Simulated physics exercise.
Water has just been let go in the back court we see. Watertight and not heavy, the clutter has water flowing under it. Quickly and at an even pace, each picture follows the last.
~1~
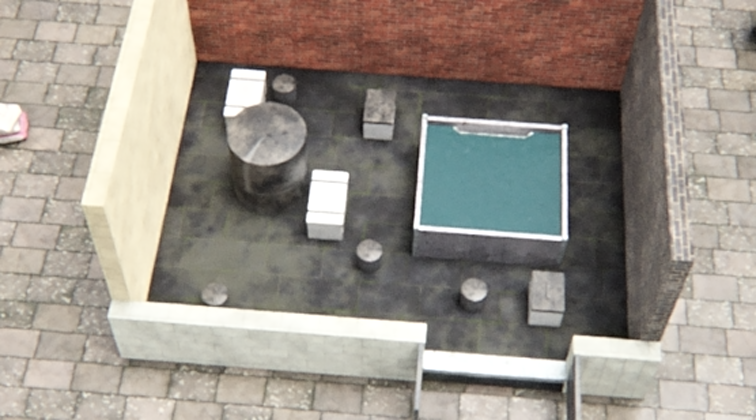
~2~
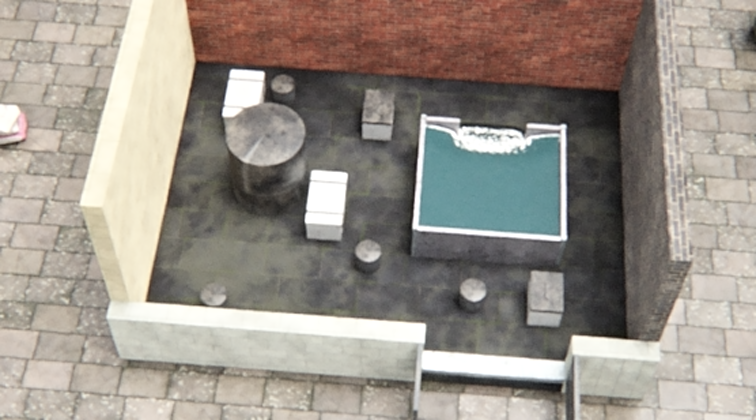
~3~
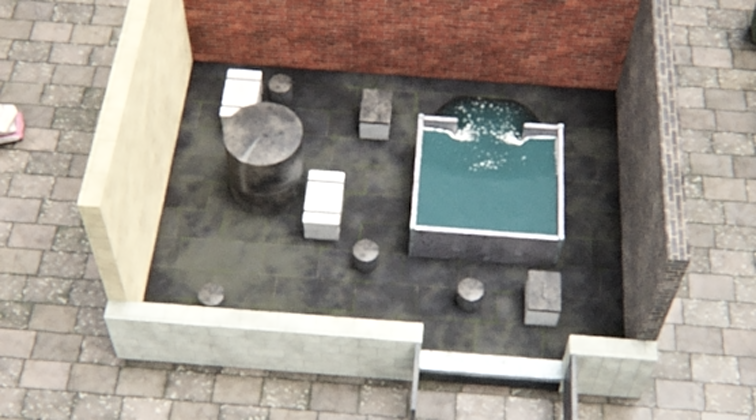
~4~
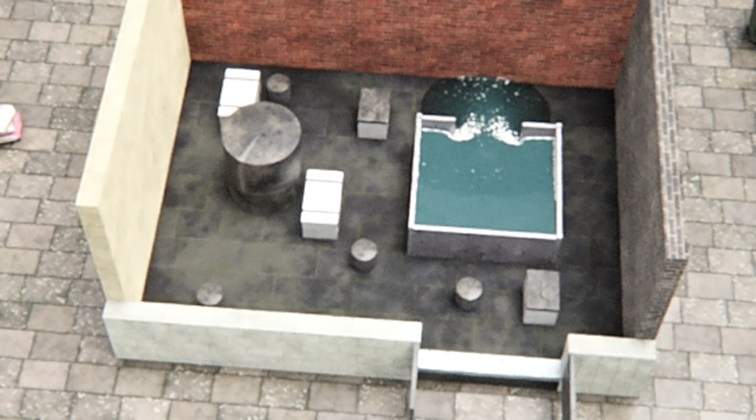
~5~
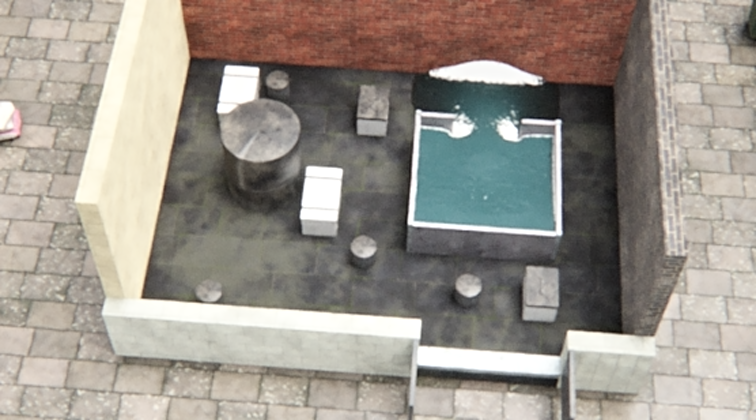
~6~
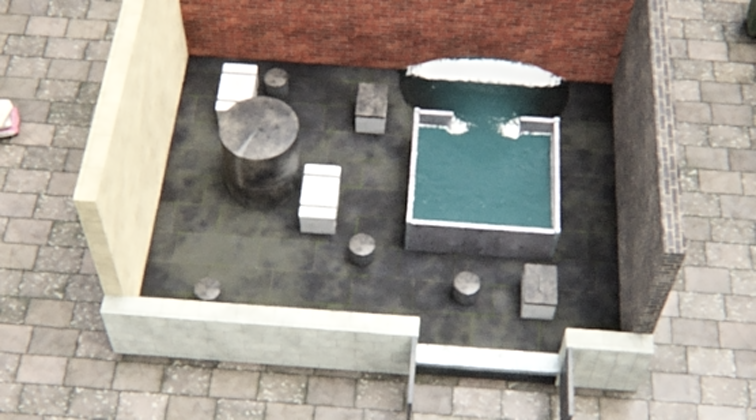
Water pouring through a gap in the tank's back rim, spreading toward the brick wall while the scattered blocks and cylinders stay still.
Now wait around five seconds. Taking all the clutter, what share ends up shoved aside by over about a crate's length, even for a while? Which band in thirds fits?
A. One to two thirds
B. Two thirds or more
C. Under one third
(C) Under one third.
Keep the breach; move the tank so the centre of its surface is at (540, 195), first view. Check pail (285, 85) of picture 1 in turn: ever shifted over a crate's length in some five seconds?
Lab note for this piece: Reached that mark.
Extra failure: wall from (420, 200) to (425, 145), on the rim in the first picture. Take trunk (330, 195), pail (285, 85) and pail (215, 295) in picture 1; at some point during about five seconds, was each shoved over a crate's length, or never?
Object by object: Covered the distance, covered the distance, covered the distance.
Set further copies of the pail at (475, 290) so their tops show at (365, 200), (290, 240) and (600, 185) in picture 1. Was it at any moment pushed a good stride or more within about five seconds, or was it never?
First falls short; second falls short; third driven off.
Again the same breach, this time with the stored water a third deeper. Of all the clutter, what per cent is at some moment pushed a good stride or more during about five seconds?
About 50 %.
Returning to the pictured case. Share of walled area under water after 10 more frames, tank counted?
40 per cent or so.
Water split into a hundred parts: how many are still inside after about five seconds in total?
98 in a hundred.
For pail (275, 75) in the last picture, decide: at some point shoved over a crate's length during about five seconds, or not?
Note - travel: Beyond that distance.
A moment on, 0 of 8 are well off their spots; 0 afloat.
Next, 0 of 8 are well off their spots; 0 afloat.
Later, 2 of 8 are well off their spots; 1 afloat.
In the end, 2 of 8 are well off their spots, and 2 have been at some point; 0 afloat.
